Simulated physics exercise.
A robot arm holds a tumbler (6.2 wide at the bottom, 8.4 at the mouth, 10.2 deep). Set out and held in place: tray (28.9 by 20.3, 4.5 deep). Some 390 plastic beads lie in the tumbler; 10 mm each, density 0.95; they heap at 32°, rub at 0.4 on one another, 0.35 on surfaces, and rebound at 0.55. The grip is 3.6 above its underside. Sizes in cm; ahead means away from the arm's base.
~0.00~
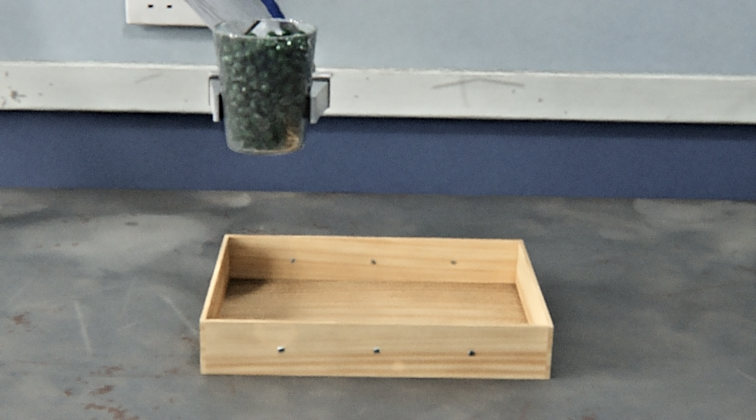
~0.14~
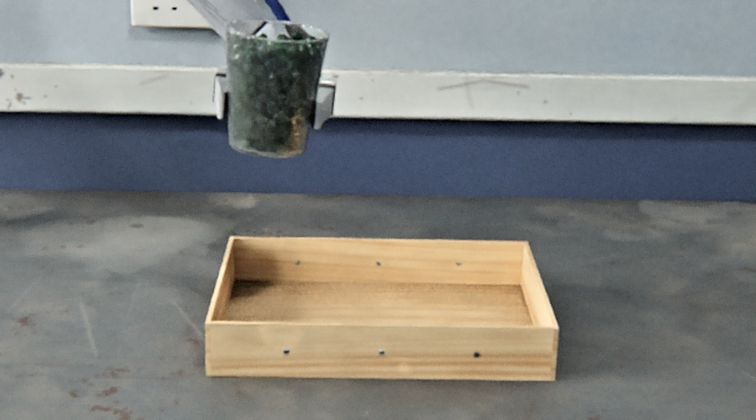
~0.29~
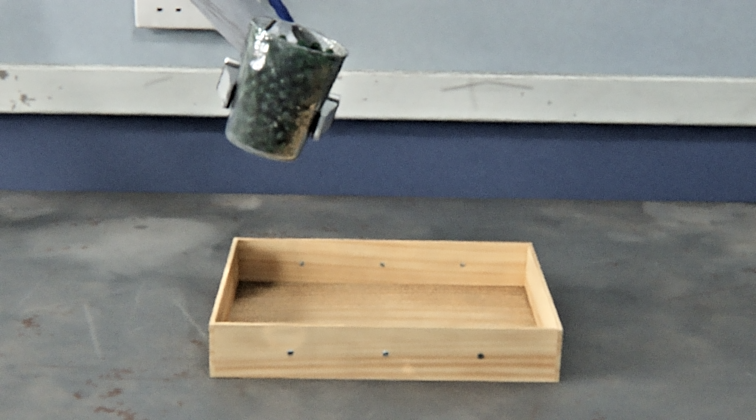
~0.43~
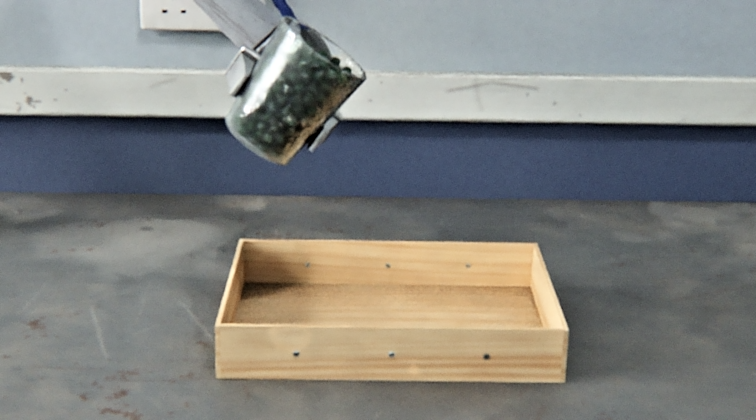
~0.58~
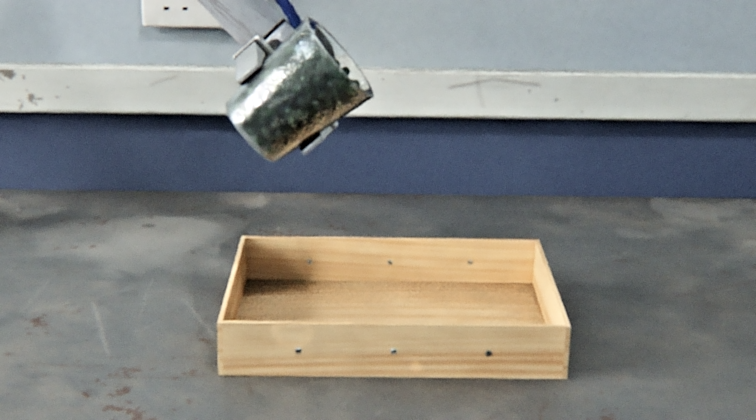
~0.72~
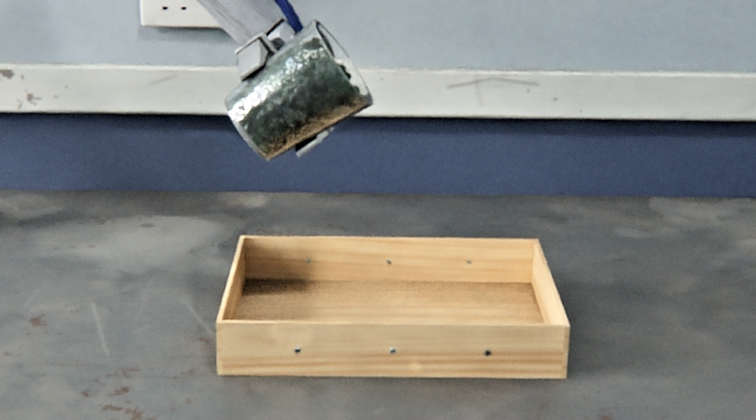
To begin with, a robot gripper holds a clear tumbler of dark green beads upright above a shallow wooden tray on a grey surface. The gripper then tilts the tumbler steadily to the right, well over onto a slant, and the beads shift toward its lower side, all staying inside.
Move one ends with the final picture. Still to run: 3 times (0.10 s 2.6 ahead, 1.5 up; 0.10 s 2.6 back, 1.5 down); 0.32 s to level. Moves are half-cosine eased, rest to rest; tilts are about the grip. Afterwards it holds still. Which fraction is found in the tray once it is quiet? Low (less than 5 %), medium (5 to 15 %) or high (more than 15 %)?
In the tray the share is high, more than 15 %.
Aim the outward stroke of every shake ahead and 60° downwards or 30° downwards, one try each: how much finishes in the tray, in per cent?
Some 5 and 20 per cent.
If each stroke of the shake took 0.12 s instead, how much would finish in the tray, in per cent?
In that case some 30 per cent.
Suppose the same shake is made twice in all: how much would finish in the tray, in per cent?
Then about 35 per cent.
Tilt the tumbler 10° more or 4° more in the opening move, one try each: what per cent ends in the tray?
Some 55 and 45 per cent.
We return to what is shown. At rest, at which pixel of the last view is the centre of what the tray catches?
Around (456, 321).
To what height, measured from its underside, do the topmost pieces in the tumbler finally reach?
About 9.0 cm.
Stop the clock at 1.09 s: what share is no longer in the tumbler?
Some 25 per cent.
After 1.09 s, tilted 54° forward, highest piece 25 above the table; 286 in the tumbler, 77 in the tray, 25 in flight or on a rim.
After 1.46 s, tilted 33° forward, highest piece 25 above the table; 231 in the tumbler, 145 in the tray, 6 on the table or floor, 6 in flight or on a rim.
After 1.84 s, level, highest piece 26 above the table; 230 in the tumbler, 151 in the tray, 7 on the table or floor.
After 2.89 s, level, highest piece 26 above the table; 230 in the tumbler, 151 in the tray, 7 on the table or floor.
At rest, 230 in the tumbler, 151 in the tray, 7 on the table or floor. That is 39 % in the tray.
